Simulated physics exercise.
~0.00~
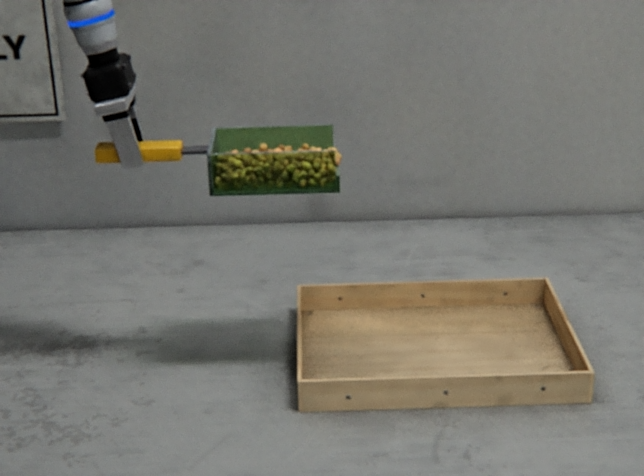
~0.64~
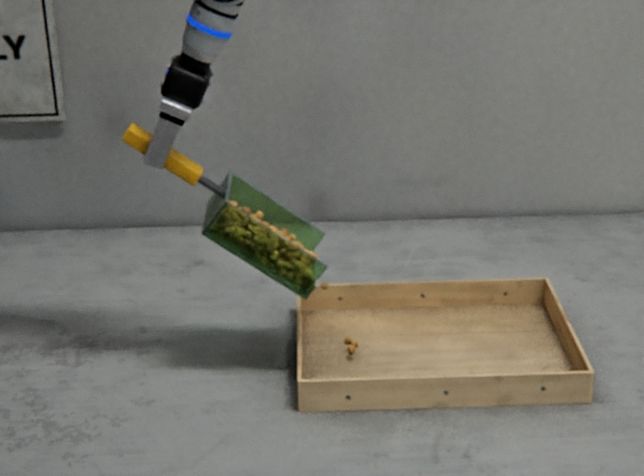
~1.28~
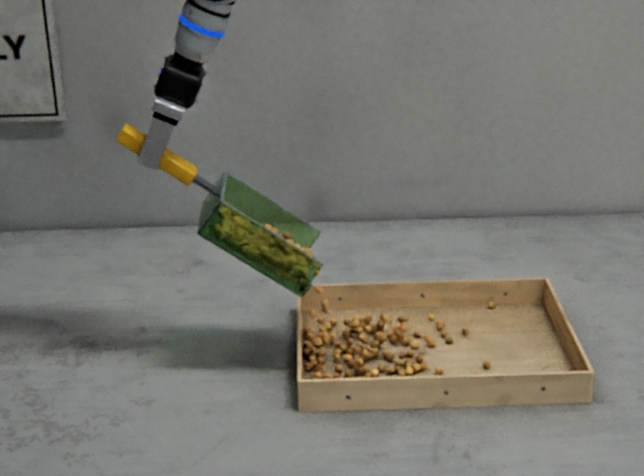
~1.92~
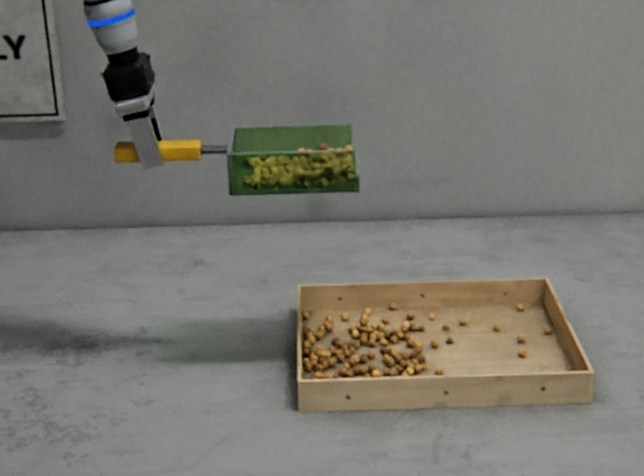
In a plain grey room, seen from the front and slightly above, a robot arm at the upper left grips the yellow handle of an open green box filled with dried chickpeas. A shallow, empty wooden tray rests on the grey table at the lower right. The arm tips the box steeply down to the right, and a few chickpeas drop into the tray. More pour over the edge and scatter, gathering mostly at the tray's left side. The arm then raises and levels the box, which still holds many chickpeas, while a large share lies spread in the tray.
